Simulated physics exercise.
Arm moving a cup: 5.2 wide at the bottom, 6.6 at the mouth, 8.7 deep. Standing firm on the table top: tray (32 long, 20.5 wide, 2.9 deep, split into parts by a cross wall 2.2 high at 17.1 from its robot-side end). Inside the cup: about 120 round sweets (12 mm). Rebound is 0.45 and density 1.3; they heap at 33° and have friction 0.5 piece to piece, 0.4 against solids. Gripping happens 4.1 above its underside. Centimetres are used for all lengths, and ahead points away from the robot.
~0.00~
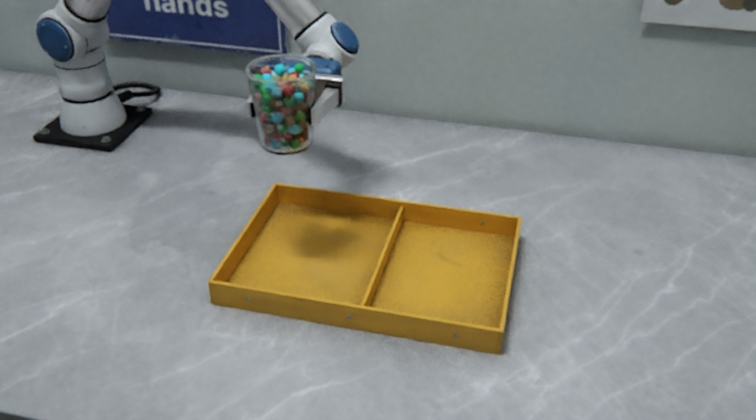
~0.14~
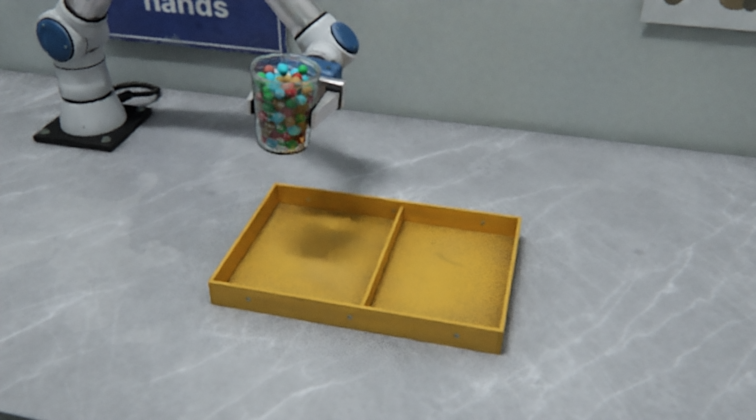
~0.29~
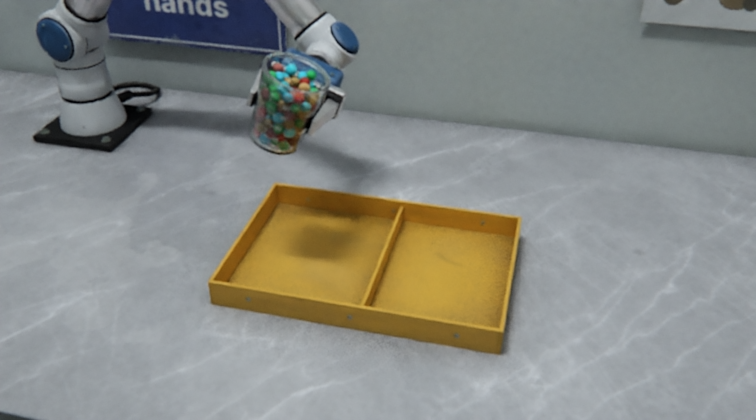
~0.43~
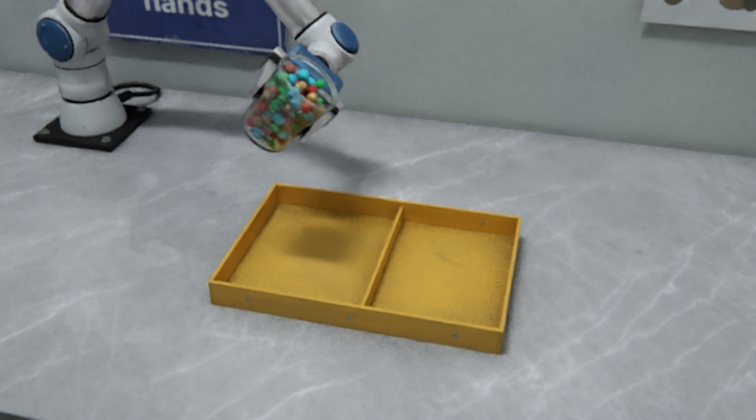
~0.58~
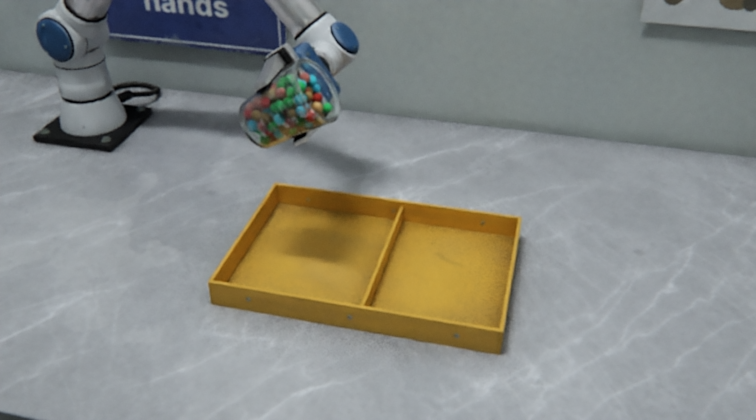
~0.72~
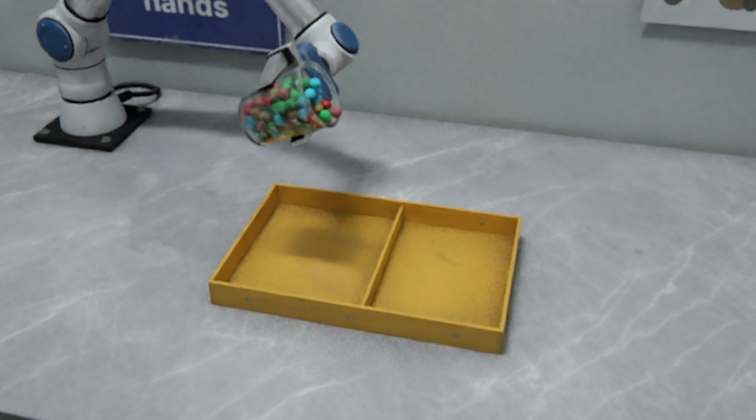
On a grey marbled table top, a white robot arm held a clear cup of colourful round sweets above a divided yellow tray and steadily tilted it to the right until it leaned well over.
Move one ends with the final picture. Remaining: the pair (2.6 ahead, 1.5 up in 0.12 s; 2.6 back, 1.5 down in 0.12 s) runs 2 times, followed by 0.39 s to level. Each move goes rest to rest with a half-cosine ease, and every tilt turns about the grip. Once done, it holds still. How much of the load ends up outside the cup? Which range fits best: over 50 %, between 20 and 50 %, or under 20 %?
The range that fits is between 20 and 50 %.
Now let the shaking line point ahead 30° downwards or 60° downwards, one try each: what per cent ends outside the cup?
You'd get some 10 per cent with the first setting and some 5 per cent with the second.
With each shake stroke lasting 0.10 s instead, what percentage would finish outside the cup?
That gives about 45 percent.
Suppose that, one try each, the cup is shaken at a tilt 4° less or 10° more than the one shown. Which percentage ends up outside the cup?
25 and 45 %.
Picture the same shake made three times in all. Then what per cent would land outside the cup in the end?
It would come to about 35 %.
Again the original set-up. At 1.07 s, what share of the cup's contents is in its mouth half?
Roughly 55 %.
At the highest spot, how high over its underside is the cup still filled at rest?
I'd say near 7.5 cm from the bottom.
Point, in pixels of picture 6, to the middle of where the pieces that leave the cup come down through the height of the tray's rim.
They come down centred close to (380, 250).
After 1.07 s, tilted 61° forward, highest piece 24 above the table; 96 in the cup, 10 in the robot-side part, 7 in the far-side part, 2 in flight or on a rim.
After 1.42 s, tilted 25° forward, highest piece 23 above the table; 80 in the cup, 19 in the robot-side part, 16 in the far-side part.
After 1.79 s, level, highest piece 24 above the table; 80 in the cup, 19 in the robot-side part, 16 in the far-side part.
After 2.84 s, level, highest piece 24 above the table; 80 in the cup, 19 in the robot-side part, 16 in the far-side part.
In the end, 80 in the cup, 19 in the robot-side part, 16 in the far-side part. That is 30 % outside the cup.
